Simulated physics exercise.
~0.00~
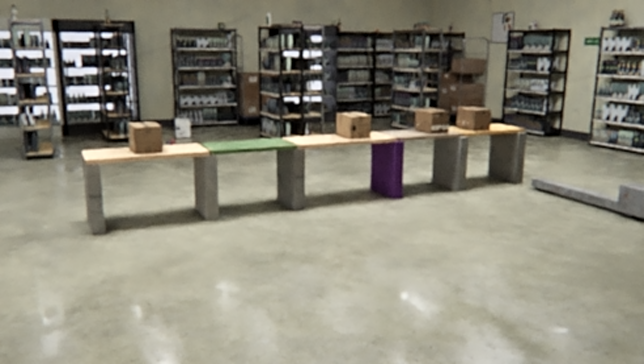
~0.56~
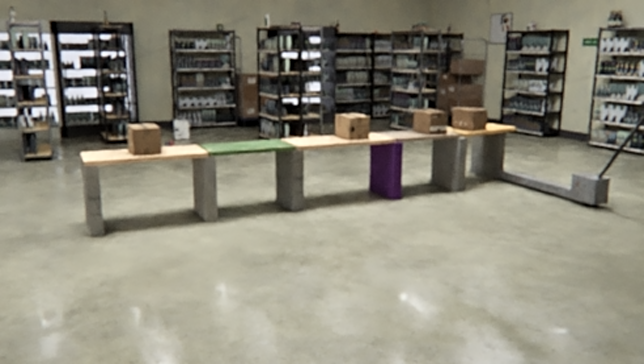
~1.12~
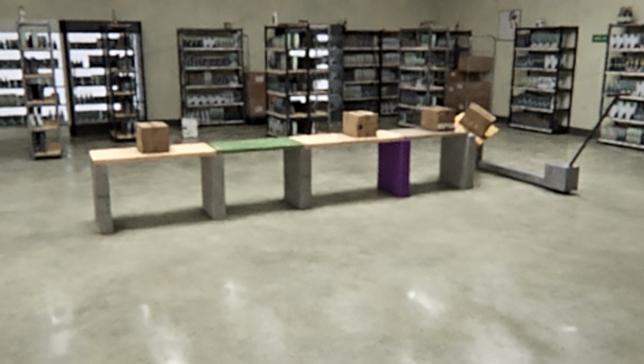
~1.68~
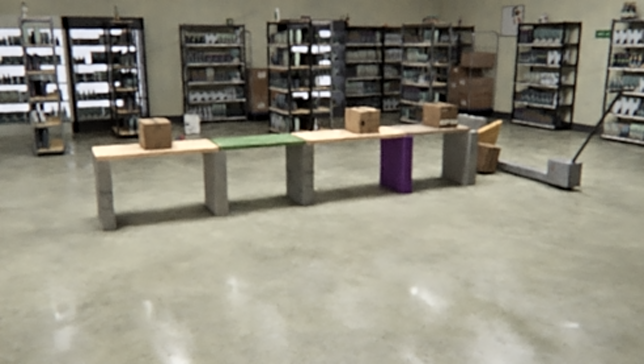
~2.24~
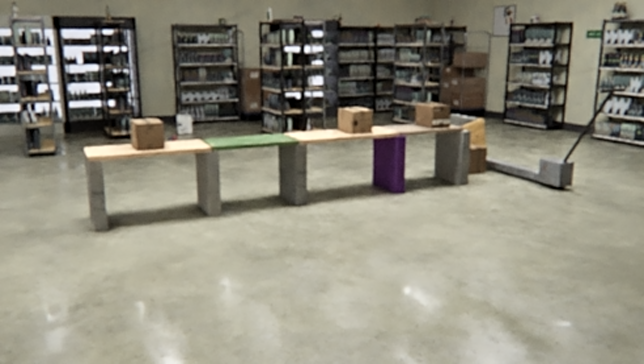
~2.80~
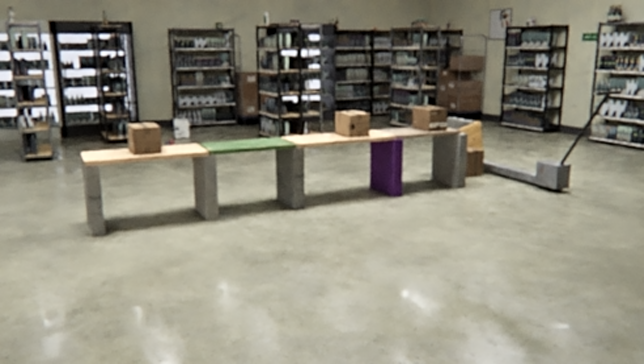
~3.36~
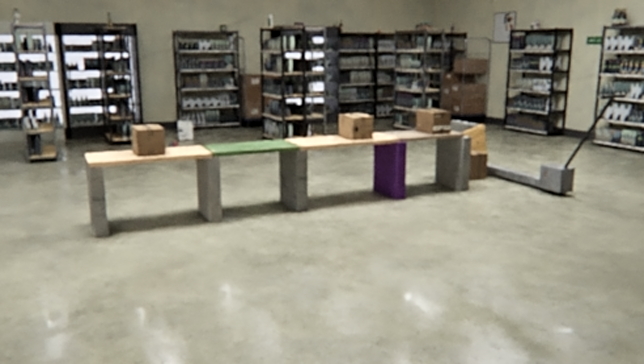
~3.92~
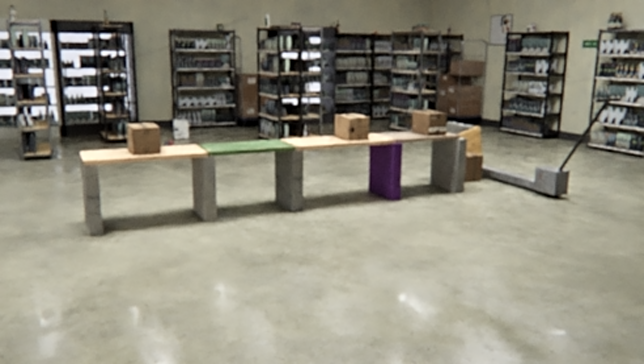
A low floor jack slid in from the right and pushed against the far right end of a long row of board-topped blocks, where the end board and its box tipped off and dropped to the floor, while the rest stayed standing.
